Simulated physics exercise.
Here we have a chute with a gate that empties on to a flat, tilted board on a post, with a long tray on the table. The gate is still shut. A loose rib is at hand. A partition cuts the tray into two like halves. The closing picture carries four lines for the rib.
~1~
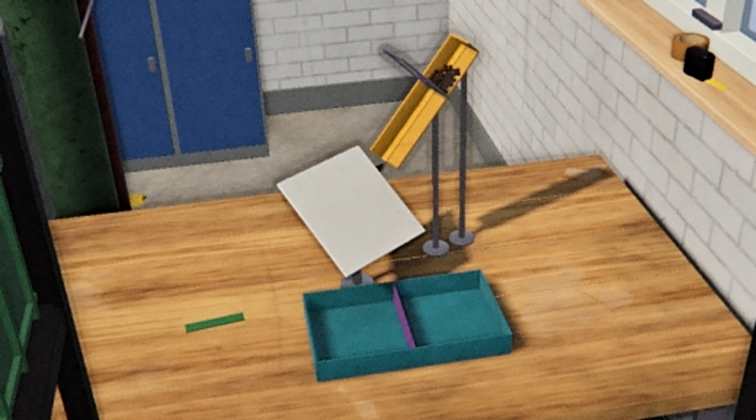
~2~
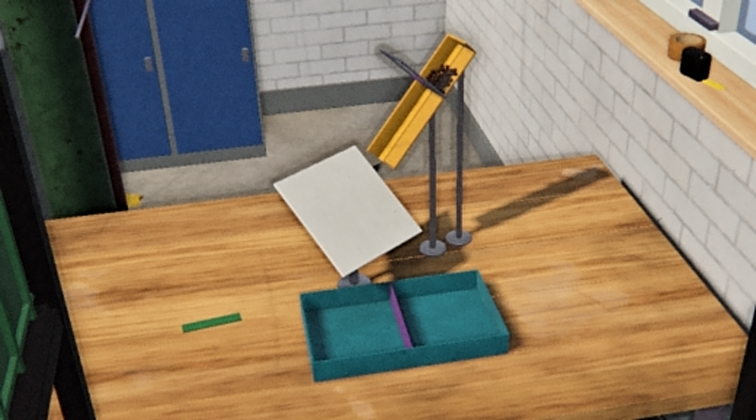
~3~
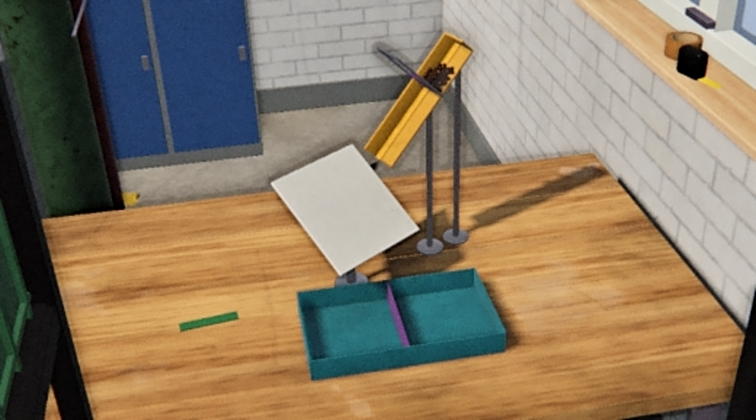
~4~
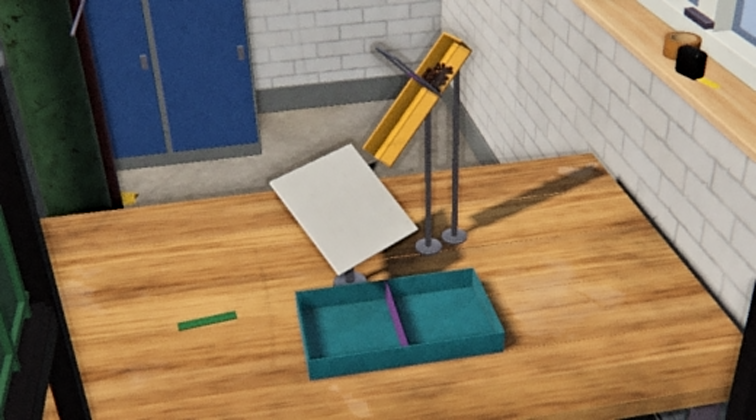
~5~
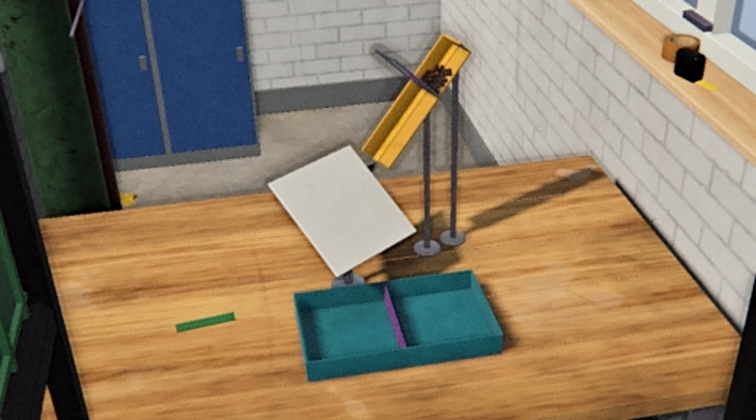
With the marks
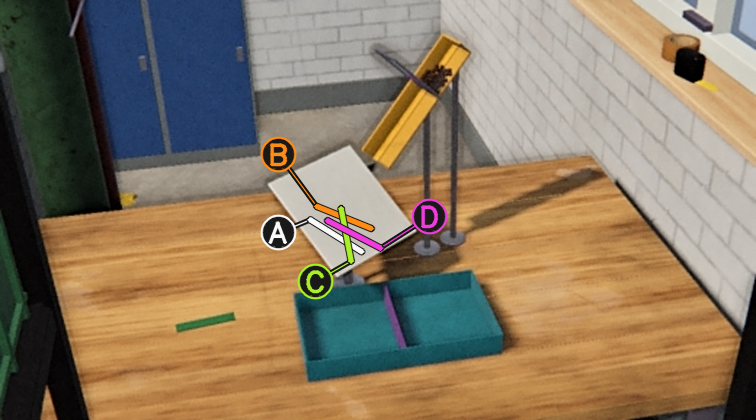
Chocolate balls stay still behind the gate of a yellow chute above a tilted board.
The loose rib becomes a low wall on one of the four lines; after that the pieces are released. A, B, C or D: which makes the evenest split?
It is C.
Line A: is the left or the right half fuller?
The right half.
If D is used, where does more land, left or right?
Right.
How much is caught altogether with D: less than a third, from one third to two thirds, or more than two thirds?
More than two thirds.
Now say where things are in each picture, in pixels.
The first picture shows load behind the gate (439, 79), chocolate balls; lip of the chute (390, 164), sloping fairly steeply.
The second picture shows middle of the board (350, 208), tilted fairly steeply; middle of its low edge (385, 253); of its high edge (316, 164).
The third picture shows front corners of the tray (310, 361) and (506, 332); front end of its middle wall (409, 347); gate still shut (419, 79).
The fourth picture shows middle of the load (432, 77); lip (382, 162).
The fifth picture shows middle of the load (431, 79); lip (381, 164).
On the marked copy, line A from (310, 219) to (361, 251); line B from (316, 206) to (371, 228); line C from (341, 208) to (351, 261); line D from (327, 220) to (380, 248).
For line A, of what is caught, about a tenth in the left half, the larger part in the right.
For line B, of what is caught, just a few in the left half, almost all in the right.
For line C, of what is caught, roughly half in the left half, roughly half in the right.
For line D, of what is caught, just a few in the left half, almost all in the right.
